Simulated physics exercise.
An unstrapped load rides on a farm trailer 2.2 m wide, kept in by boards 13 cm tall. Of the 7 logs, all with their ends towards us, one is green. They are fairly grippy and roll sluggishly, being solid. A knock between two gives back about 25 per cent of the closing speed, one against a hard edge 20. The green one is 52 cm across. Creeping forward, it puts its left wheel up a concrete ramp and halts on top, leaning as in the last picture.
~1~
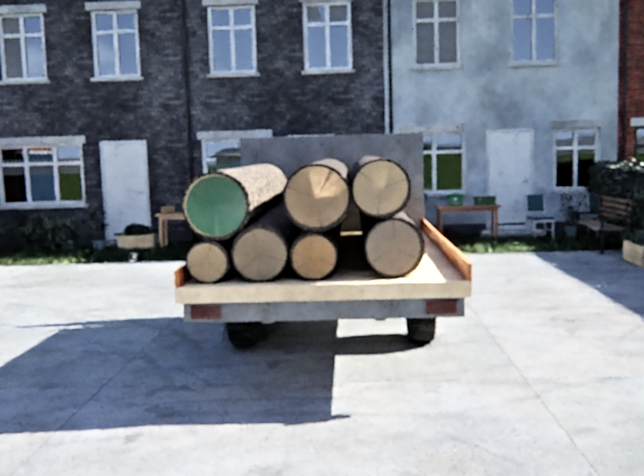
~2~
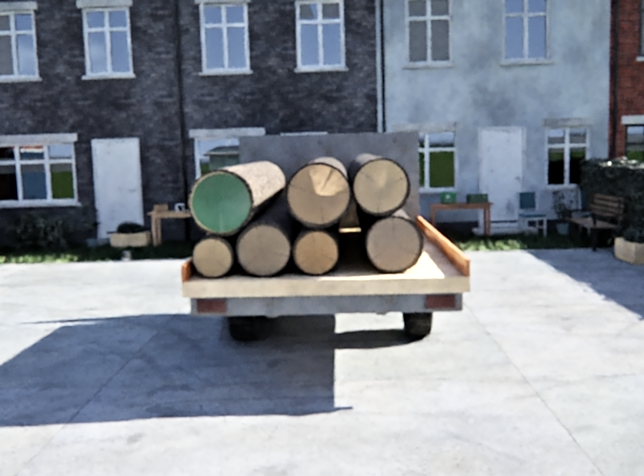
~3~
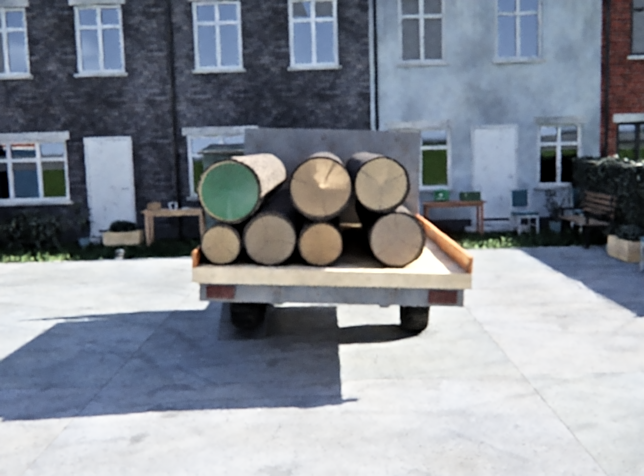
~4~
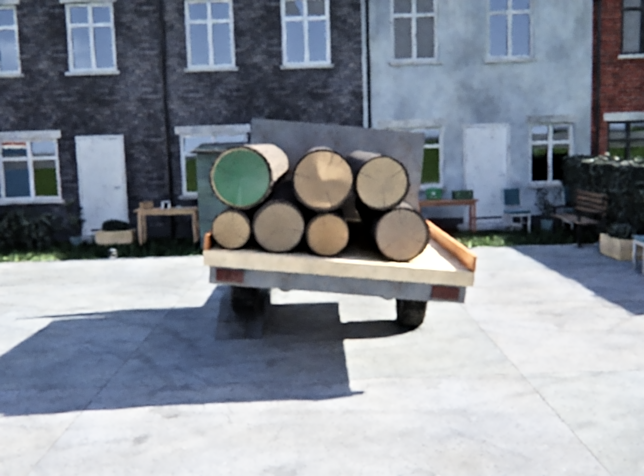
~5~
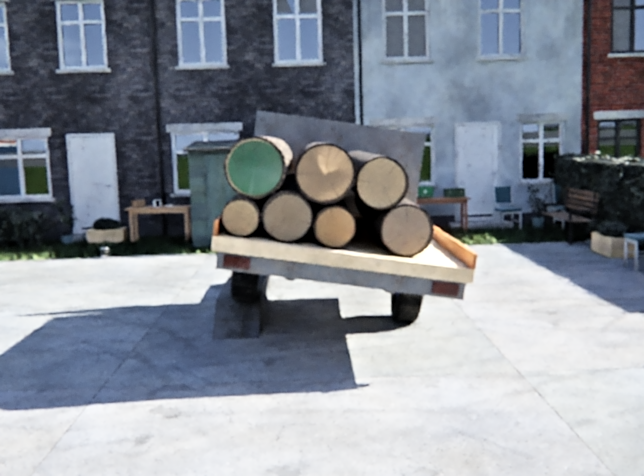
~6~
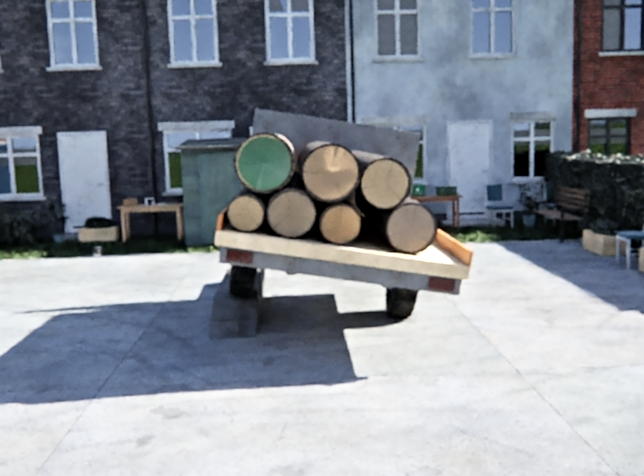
At first, a flatbed carrying seven stacked logs, the green-ended one at upper left, sits level in a paved yard facing a row of houses. It creeps away from us and its left wheel climbs a ramp, gradually tilting the deck down to the right while the logs keep their stacked arrangement.
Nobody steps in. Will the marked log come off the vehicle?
The green one is still aboard.
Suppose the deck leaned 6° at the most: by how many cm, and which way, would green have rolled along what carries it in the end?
Some 5 cm rightwards.
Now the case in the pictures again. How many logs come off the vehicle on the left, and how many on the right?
Left 0, right 0.
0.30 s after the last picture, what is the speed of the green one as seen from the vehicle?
Near 0.2 m/s.
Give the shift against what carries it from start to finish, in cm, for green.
Moved: Green 15.
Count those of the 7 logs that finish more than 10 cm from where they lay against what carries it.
6 of them.
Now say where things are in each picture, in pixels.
The first picture shows green at (216, 206); 4 of the 7 make up the bottom layer.
The second picture shows green at (221, 203); the deck is level.
The third picture shows green at (230, 192); the deck slopes 3° down to the right.
The fourth picture shows green at (241, 178); the deck slopes 6° down to the right.
The fifth picture shows green at (255, 168); the deck slopes 9° down to the right.
The sixth picture shows green at (265, 163); the deck slopes 10° down to the right.
Then, 0.3 s after the last picture, green is up on others, 35 cm from the left edge, rolling right; 0 gone from the deck.
Then, 0.5 s after the last picture, green is up on others, 45 cm from the left edge, rolling right; 0 gone from the deck.
Then, 0.9 s after the last picture, green is up on others, 45 cm from the left edge, rolling right; 0 gone from the deck.
At rest (1.2 s after the last picture), green is up on others, 45 cm from the left edge; 0 gone from the deck.
